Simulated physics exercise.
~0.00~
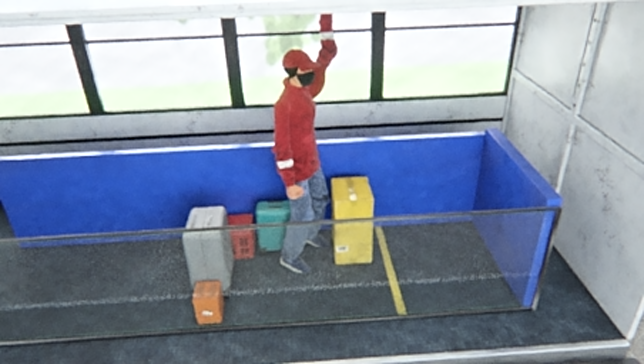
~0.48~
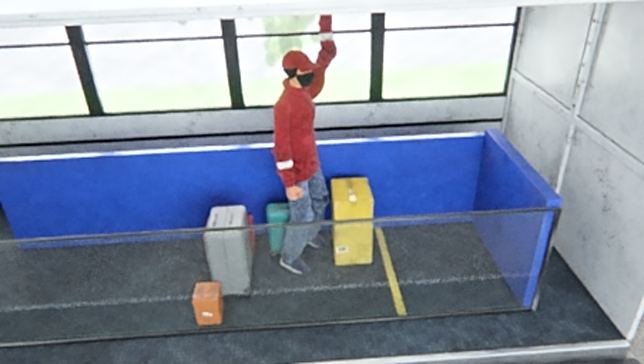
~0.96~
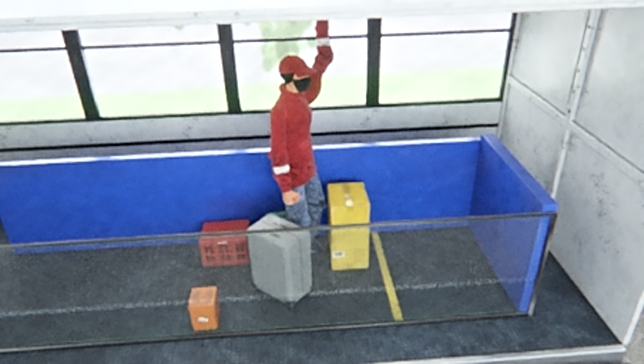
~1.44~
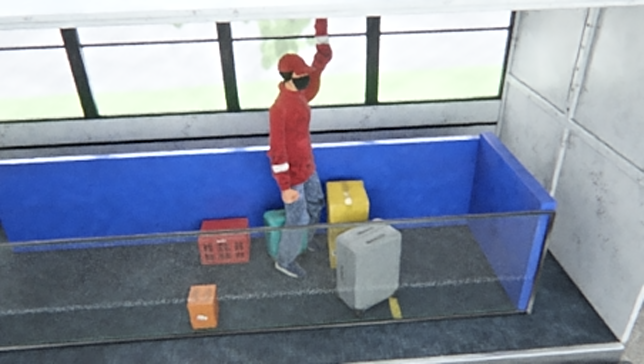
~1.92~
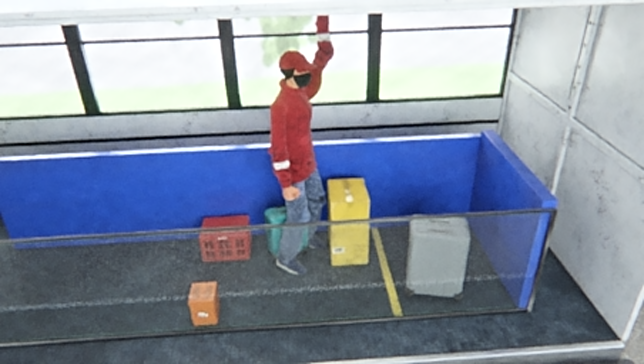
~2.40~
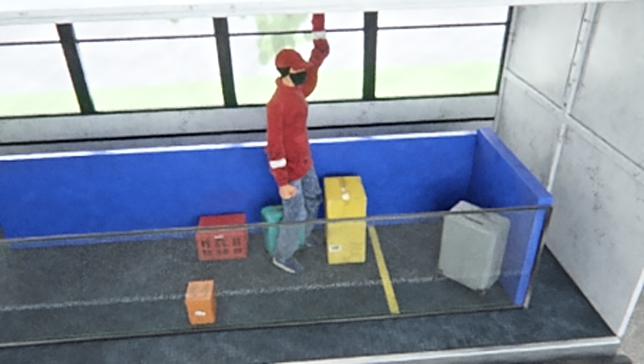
At first, a passenger in a red jacket and cap stands in a bus bay with one arm raised, among a grey wheeled case, a red crate, a smaller teal case, a tall yellow bag and an orange tub. The grey case starts rolling right, passing in front of the crate and then the passenger's legs. It turns as it goes, passes the yellow bag and crosses the yellow line on the floor. It continues toward the blue wall at the right and ends upright beside it, while the passenger and the other things remain left of the line.
